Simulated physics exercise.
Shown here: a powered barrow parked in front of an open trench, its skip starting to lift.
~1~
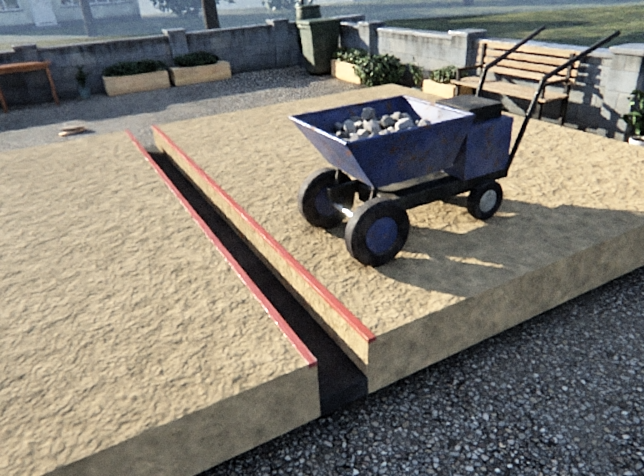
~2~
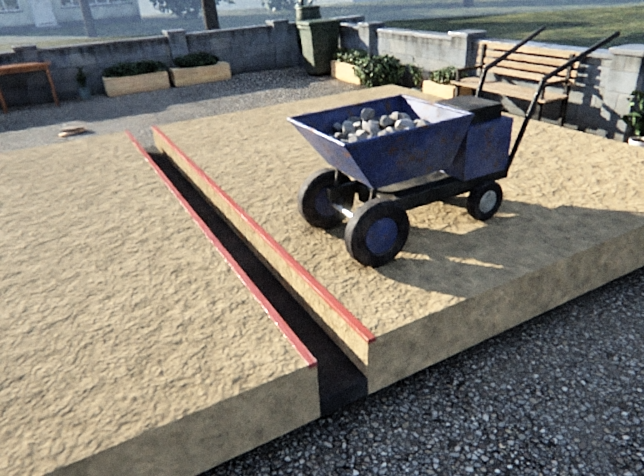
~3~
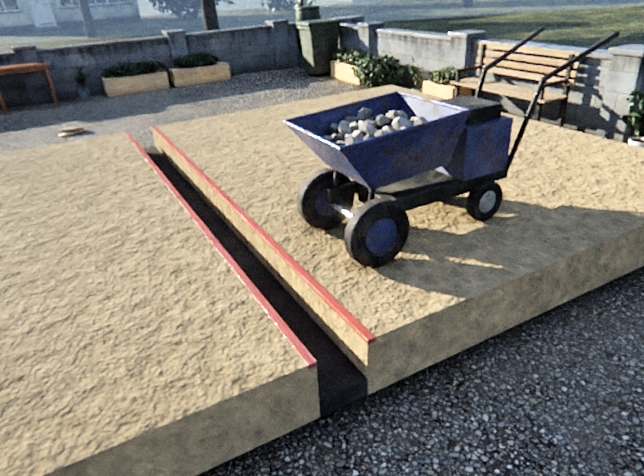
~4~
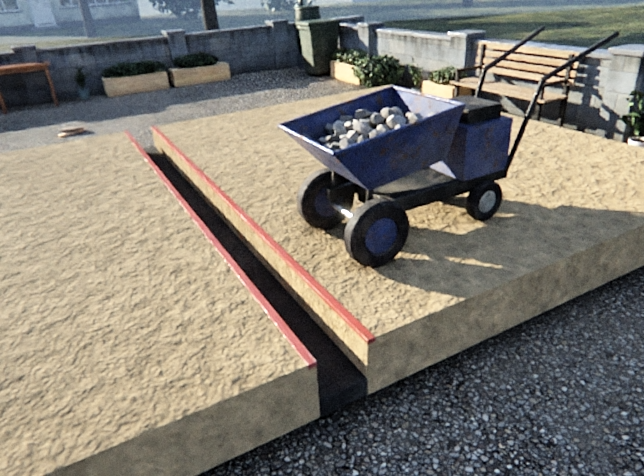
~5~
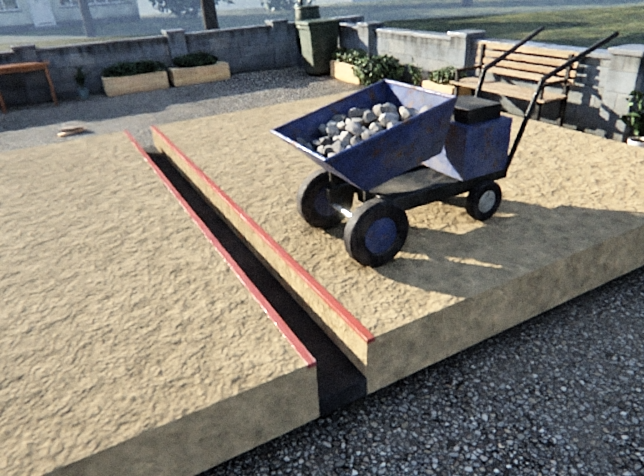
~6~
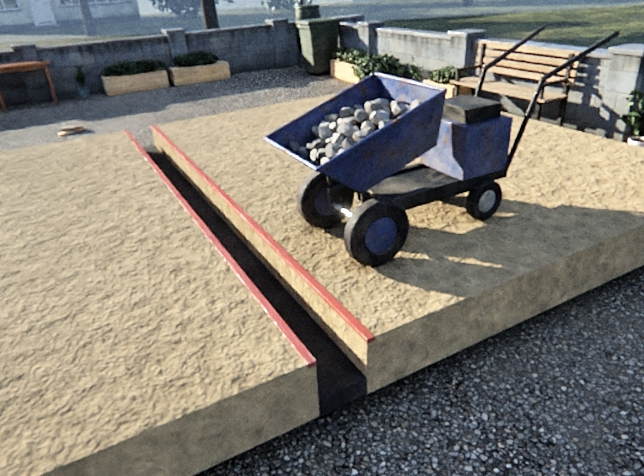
The blue skip of a small four-wheeled barrow, loaded with grey stones, starts out level beside a narrow red-edged trench. Its back rises gradually while its front lip dips to the left, until the skip is clearly tilted, with the stones still inside and the wheels staying in place.
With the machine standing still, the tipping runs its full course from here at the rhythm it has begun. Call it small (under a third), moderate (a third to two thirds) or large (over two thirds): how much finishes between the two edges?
Moderate.
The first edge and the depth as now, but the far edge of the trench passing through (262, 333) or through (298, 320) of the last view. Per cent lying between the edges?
You'd get 90 % in the first case and 10 % in the second.
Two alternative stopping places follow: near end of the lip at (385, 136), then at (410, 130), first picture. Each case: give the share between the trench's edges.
From the first spot you get 90 percent, and from the second 60 percent.
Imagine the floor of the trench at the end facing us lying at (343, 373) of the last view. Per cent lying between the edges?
I'd guess about 40 %.
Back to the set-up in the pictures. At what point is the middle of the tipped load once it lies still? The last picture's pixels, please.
Resting centre, last frame: Roughly (241, 276).
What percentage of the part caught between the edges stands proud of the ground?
10 per cent or thereabouts.
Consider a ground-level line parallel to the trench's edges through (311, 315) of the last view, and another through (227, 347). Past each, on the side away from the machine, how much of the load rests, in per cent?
About 80 percent, then about 10 percent.
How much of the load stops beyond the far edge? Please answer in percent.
I'd estimate about 50 per cent of the load.
Shortly afterwards, skip tipped steeply; the whole lot in the skip.
Next, skip tipped right over; the bulk in the skip; a little in or heaped over the trench; a little beyond it; only a few falling.
Some moments later, skip tipped right over; near a quarter in the skip; near a quarter in or heaped over the trench; near half beyond it.
In the end, skip tipped right over; a little in the skip; near a third in or heaped over the trench; near half beyond it.
